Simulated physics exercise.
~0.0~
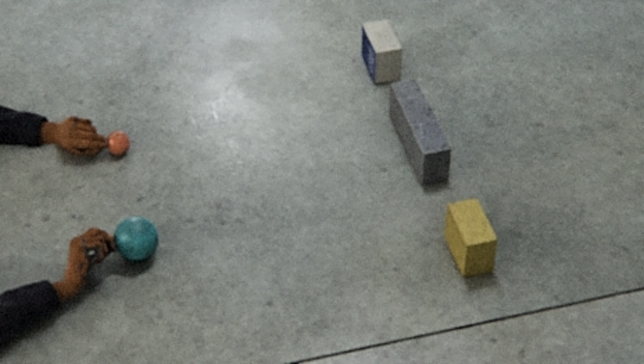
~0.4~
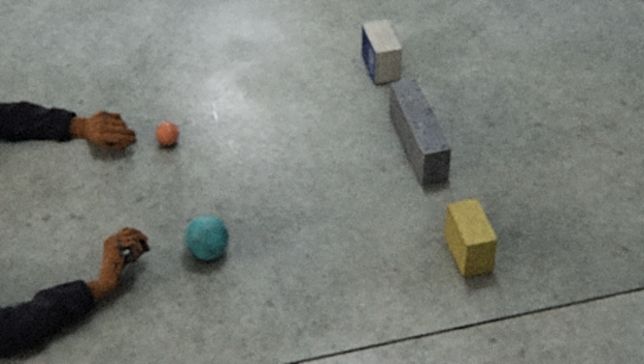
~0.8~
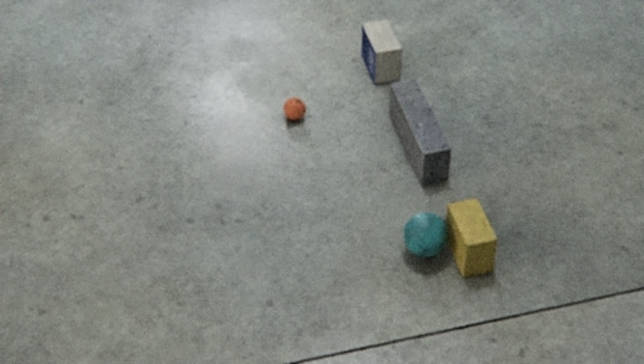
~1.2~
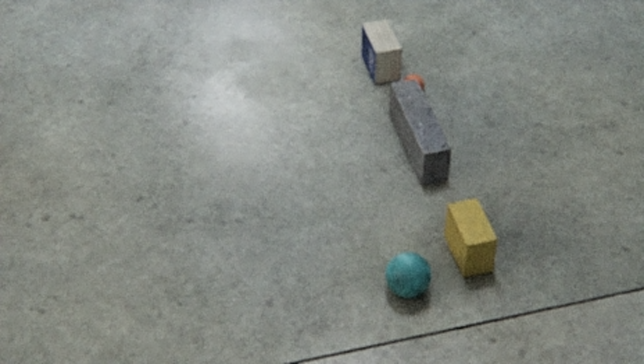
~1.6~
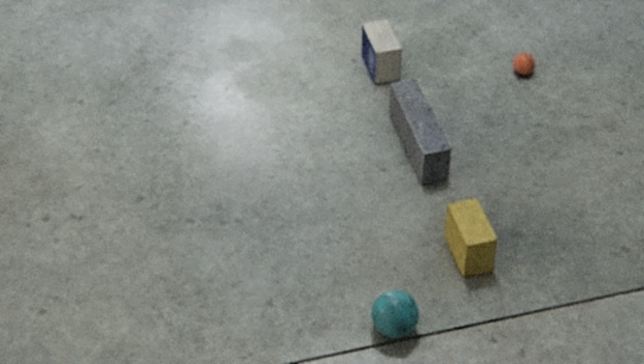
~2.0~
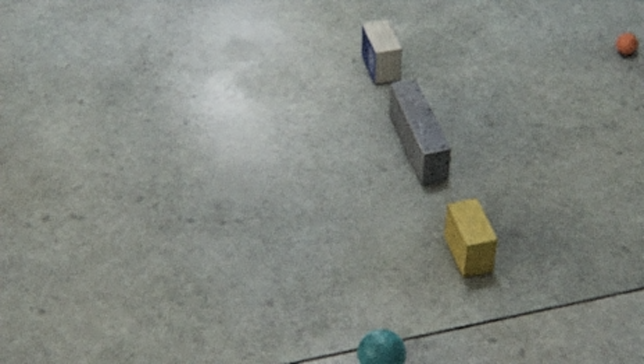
The footage shows two hands releasing a small orange ball and a larger turquoise ball toward a row of blocks; the orange one rolls through a gap and continues right, while the turquoise one hits the yellow block, rebounds and rolls down to the bottom edge.
